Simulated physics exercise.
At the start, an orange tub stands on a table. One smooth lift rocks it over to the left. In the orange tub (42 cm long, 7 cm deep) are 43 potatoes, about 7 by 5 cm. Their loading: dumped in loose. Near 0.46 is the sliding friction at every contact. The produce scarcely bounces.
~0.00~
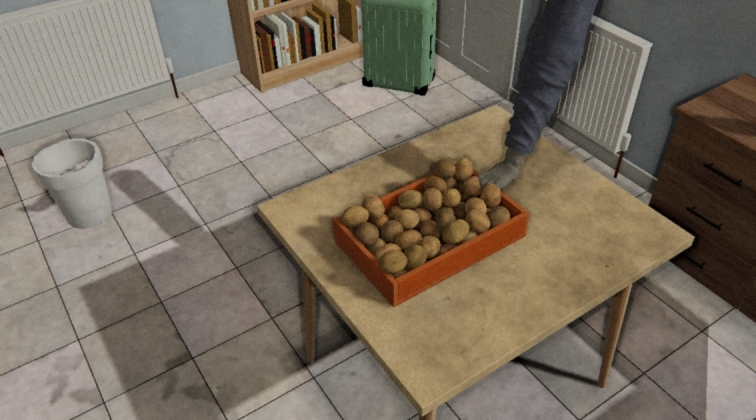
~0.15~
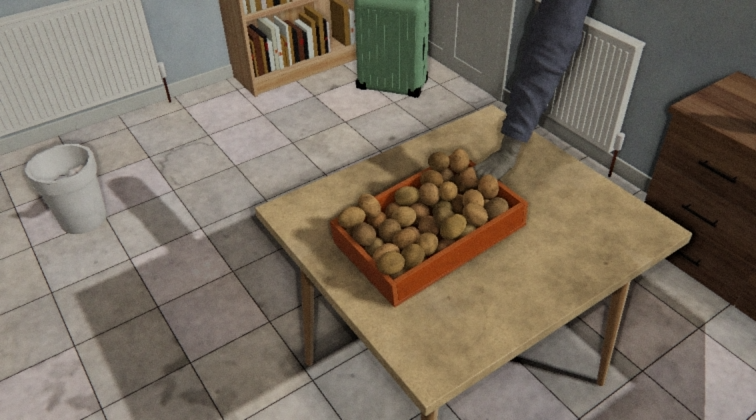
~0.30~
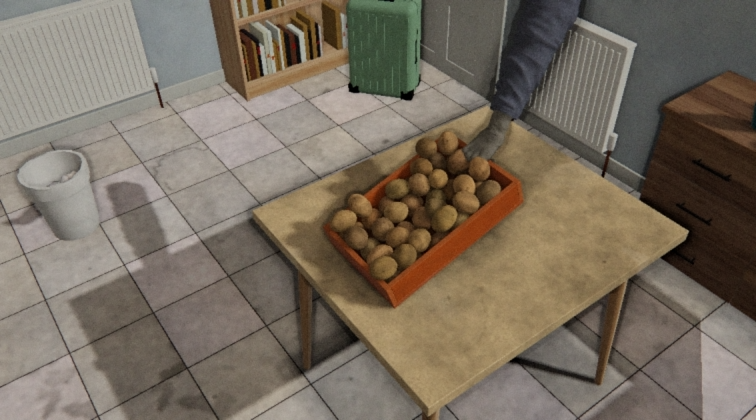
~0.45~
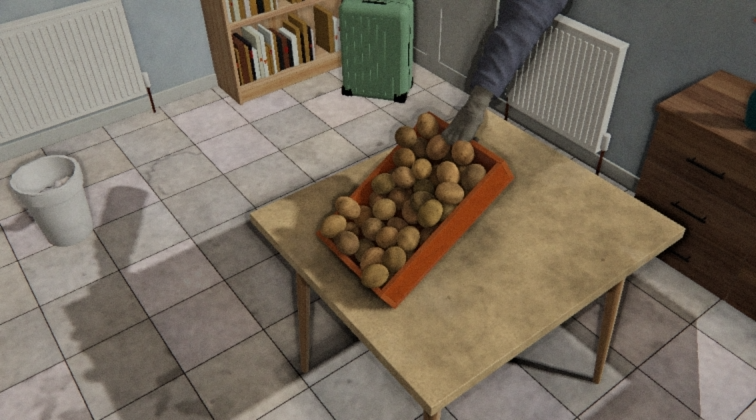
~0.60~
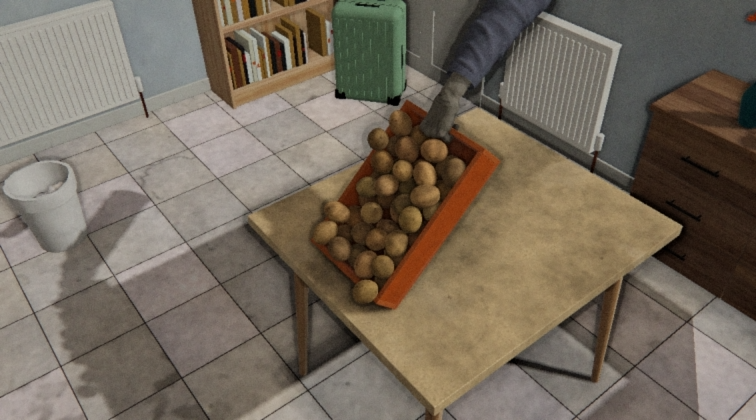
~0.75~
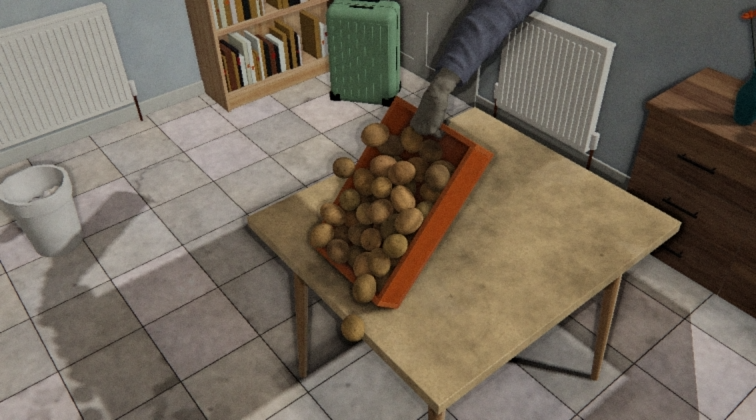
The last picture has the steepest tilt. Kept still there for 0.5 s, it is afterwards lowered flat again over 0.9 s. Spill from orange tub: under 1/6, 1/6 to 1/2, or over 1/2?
Most likely the spill will come to a sixth up to half of the pieces.
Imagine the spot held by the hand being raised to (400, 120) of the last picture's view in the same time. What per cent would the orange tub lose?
Orange tub: 50 %.
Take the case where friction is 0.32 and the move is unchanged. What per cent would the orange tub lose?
Then the orange tub sheds 40 per cent of its load.
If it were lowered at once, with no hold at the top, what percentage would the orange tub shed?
Orange tub: 30%.
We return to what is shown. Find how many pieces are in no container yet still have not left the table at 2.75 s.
I'd say close to 1 in all.
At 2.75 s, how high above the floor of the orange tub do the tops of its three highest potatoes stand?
Around 11 centimetres high.
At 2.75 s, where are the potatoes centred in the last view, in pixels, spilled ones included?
Centre: About (394, 252) px.
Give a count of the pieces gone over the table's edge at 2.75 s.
Estimate - about 14 in total.
After 1.07 s, tilt 48°; the orange tub is down by 10 of 43.
After 1.47 s, tilt 41°; the orange tub is down by 15 of 43.
After 2.03 s, tilt 2°; the orange tub is down by 15 of 43.
Outcome (at 2.75 s), the orange tub is down by 15 of 43. Asked share, 15 of 43, 35 per cent.
